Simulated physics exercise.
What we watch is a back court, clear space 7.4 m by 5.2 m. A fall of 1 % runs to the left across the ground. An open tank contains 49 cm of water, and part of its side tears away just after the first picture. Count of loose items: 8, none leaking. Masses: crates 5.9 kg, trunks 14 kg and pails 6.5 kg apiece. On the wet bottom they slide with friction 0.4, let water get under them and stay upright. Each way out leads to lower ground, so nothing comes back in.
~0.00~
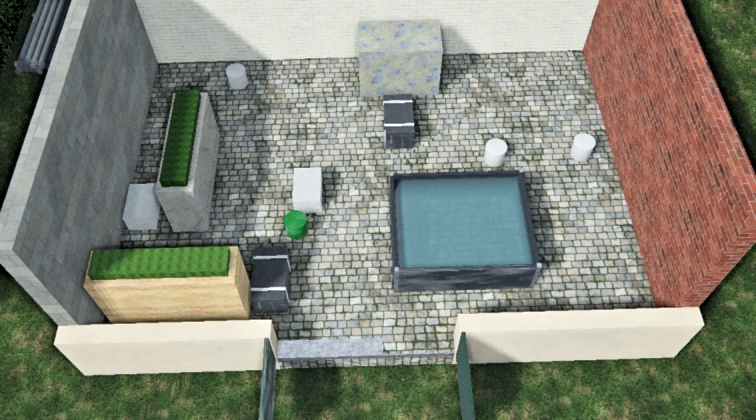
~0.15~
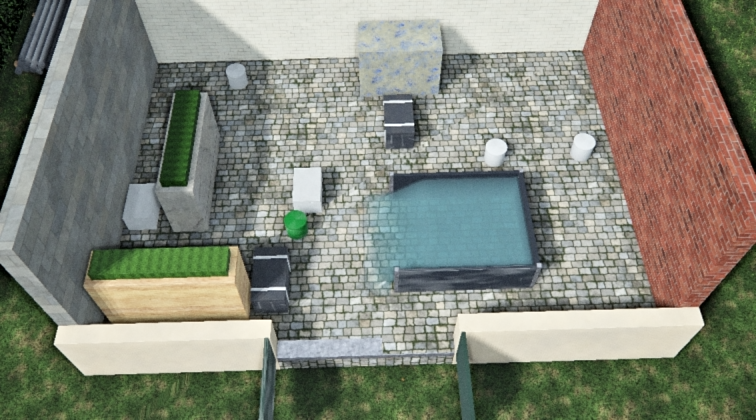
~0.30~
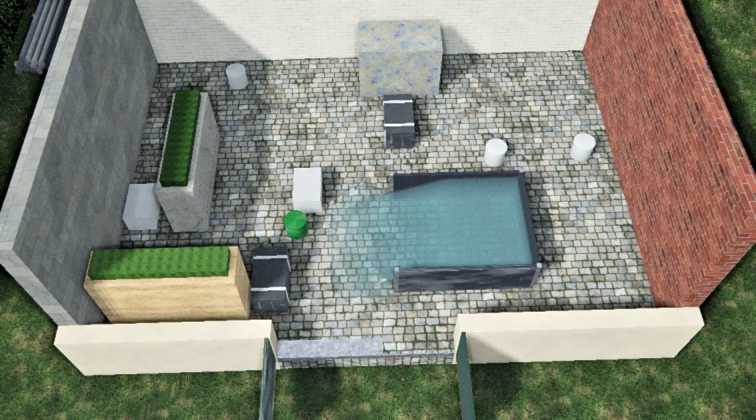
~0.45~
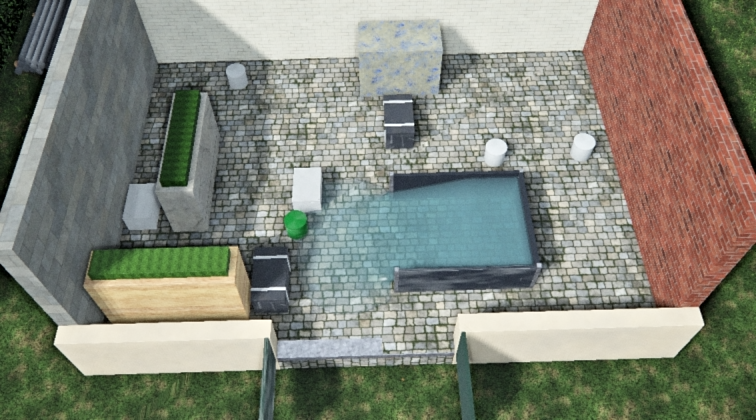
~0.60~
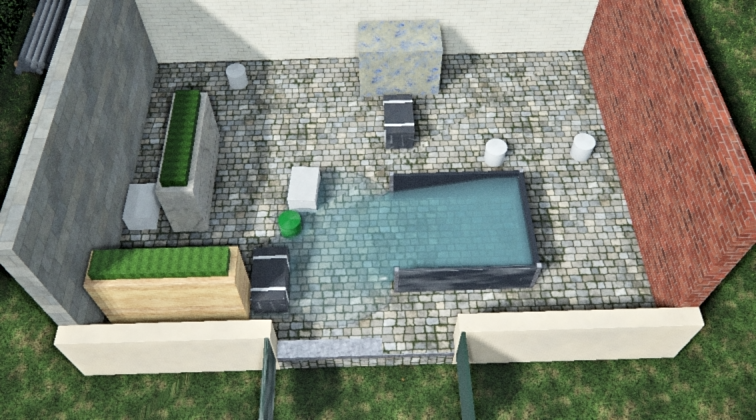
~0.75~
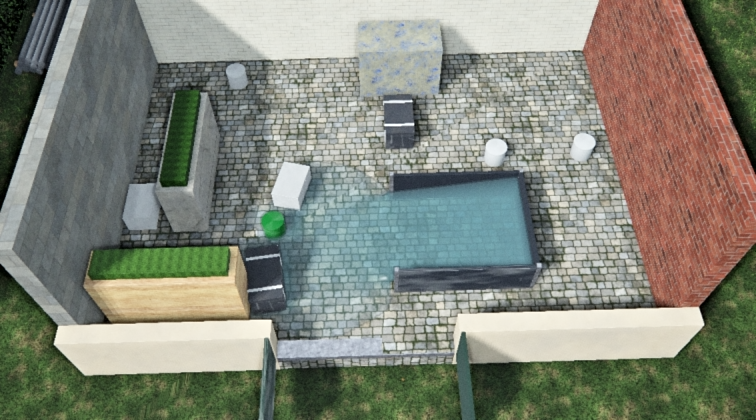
Water poured out of the left side of a big dark tank and spread across the cobbles, then pushed a green pail and a white block a little to the left.
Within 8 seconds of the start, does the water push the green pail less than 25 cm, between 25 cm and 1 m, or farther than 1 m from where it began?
It is swept a long way.
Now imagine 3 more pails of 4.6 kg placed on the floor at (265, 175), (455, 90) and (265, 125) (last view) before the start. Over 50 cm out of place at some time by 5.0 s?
Going one by one: Too far, not far enough, too far.
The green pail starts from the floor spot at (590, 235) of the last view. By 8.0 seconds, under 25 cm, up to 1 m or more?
It holds its place.
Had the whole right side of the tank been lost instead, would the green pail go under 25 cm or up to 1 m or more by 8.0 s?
If that happened, the green pail does not really move.
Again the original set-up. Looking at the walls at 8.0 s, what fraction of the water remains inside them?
Somewhere near 88 percent, give or take.
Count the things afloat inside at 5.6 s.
Then: 5.
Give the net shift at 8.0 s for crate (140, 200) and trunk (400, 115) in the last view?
In that order: 300 cm, 5 cm.
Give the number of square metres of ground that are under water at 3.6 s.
Some 19 m2.
After 1.6 s the green pail is near (205, 228), 1.3 m from its start, aground; 0 of 8 are out; 2 afloat.
After 3.6 s the green pail is near (134, 201), 2.4 m from its start, afloat; 0 of 8 are out; 4 afloat.
After 5.6 s the green pail is near (159, 94), 3.4 m from its start, afloat; 0 of 8 are out; 5 afloat.
After 8.0 s the green pail is near (214, 89), 2.9 m from its start, aground; 0 of 8 are out; 3 afloat.
